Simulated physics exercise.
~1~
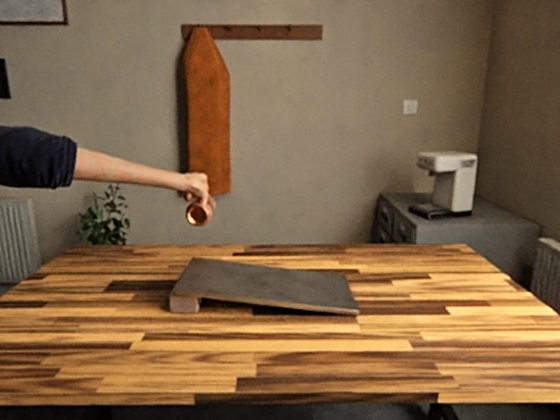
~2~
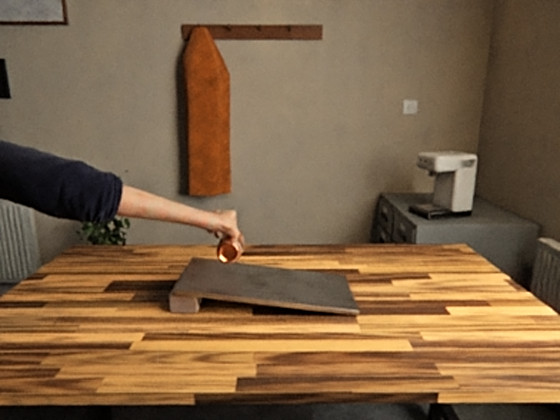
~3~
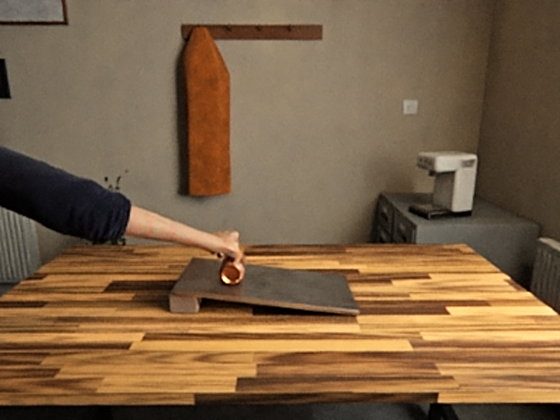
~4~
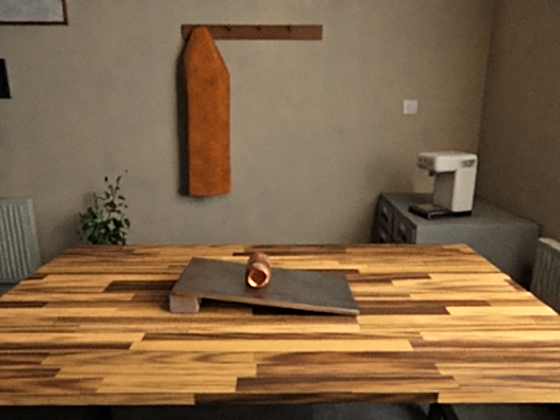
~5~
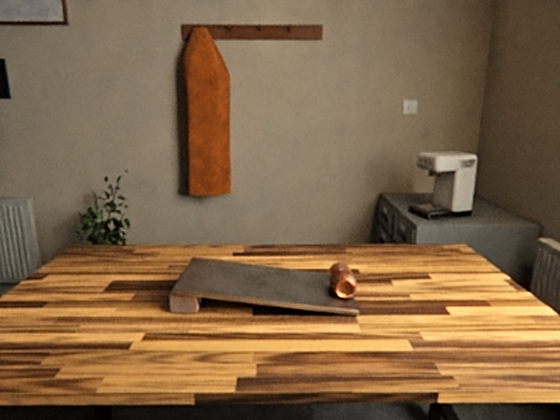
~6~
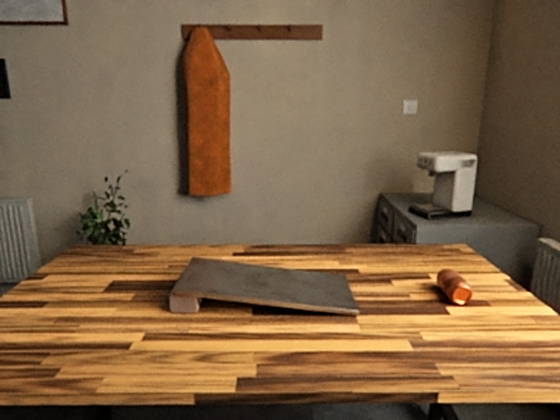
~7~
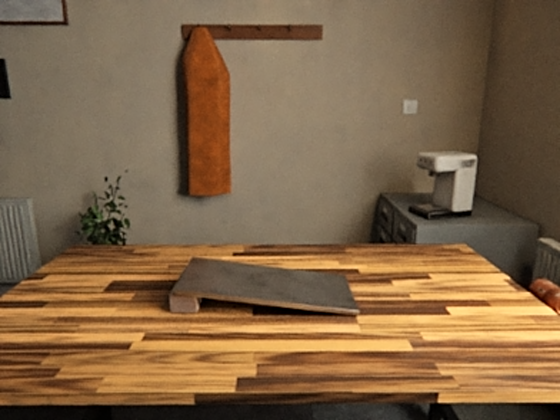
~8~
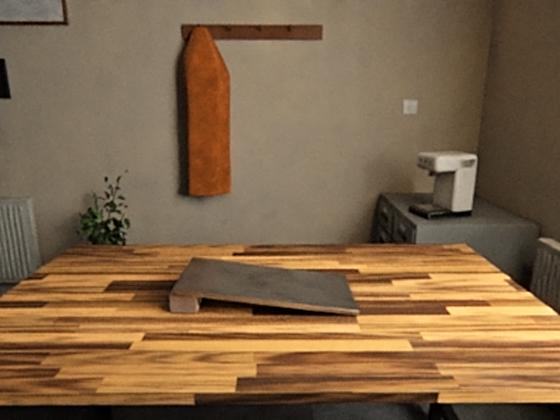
A dark grey board lies propped on a block at its left end, sloping down to the right across a striped wooden table, seen from the front by a still camera. Behind it are a grey wall with a hanging orange-brown panel, a leafy plant at left and a white appliance on a grey cabinet at right. A dark-sleeved arm reaches in from the left and sets a shiny orange can on its side near the raised end. The hand lets go and withdraws, and the can rolls down the board, crosses the tabletop rightward and passes out of view, leaving the board in place.
